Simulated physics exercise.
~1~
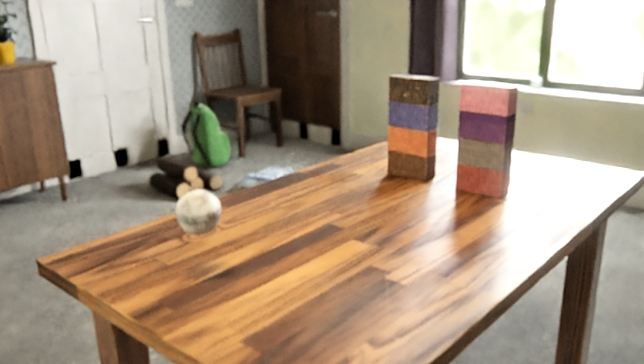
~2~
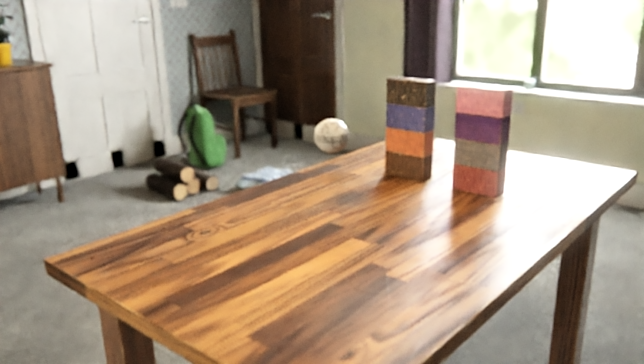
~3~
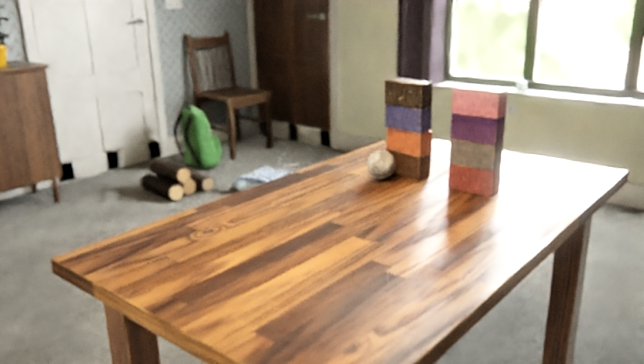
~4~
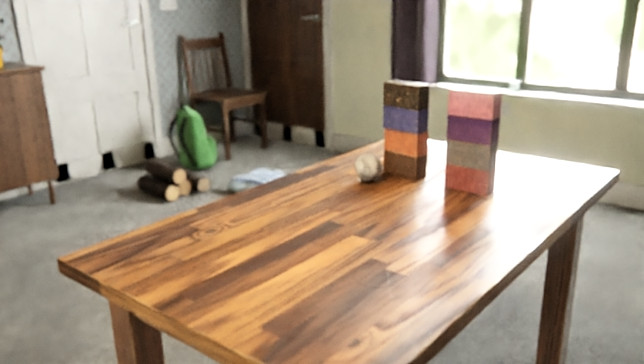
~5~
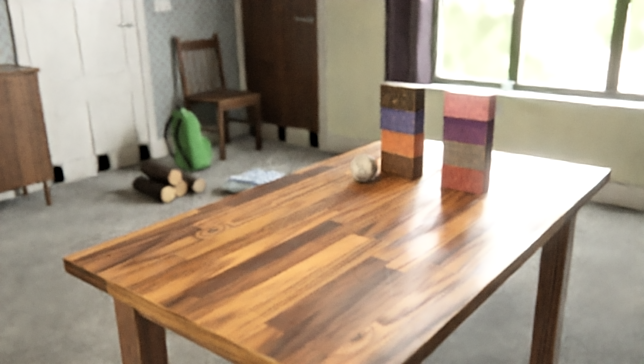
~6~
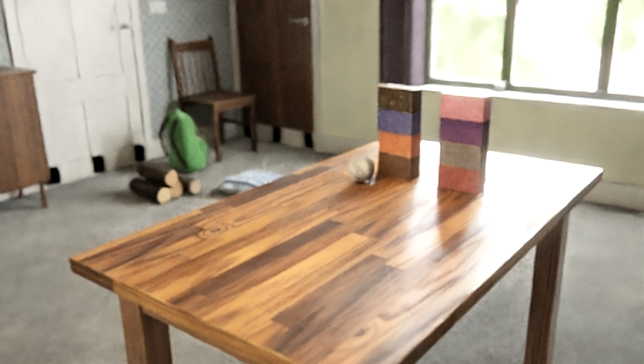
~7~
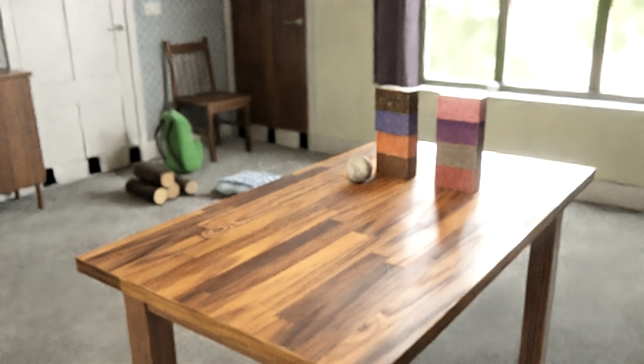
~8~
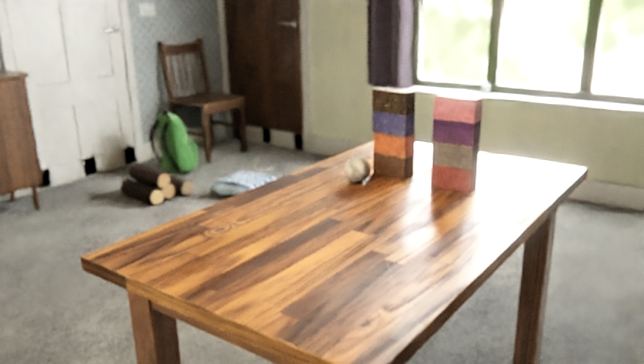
A wooden table holds two block stacks that stay standing as a ball bounces beside them.
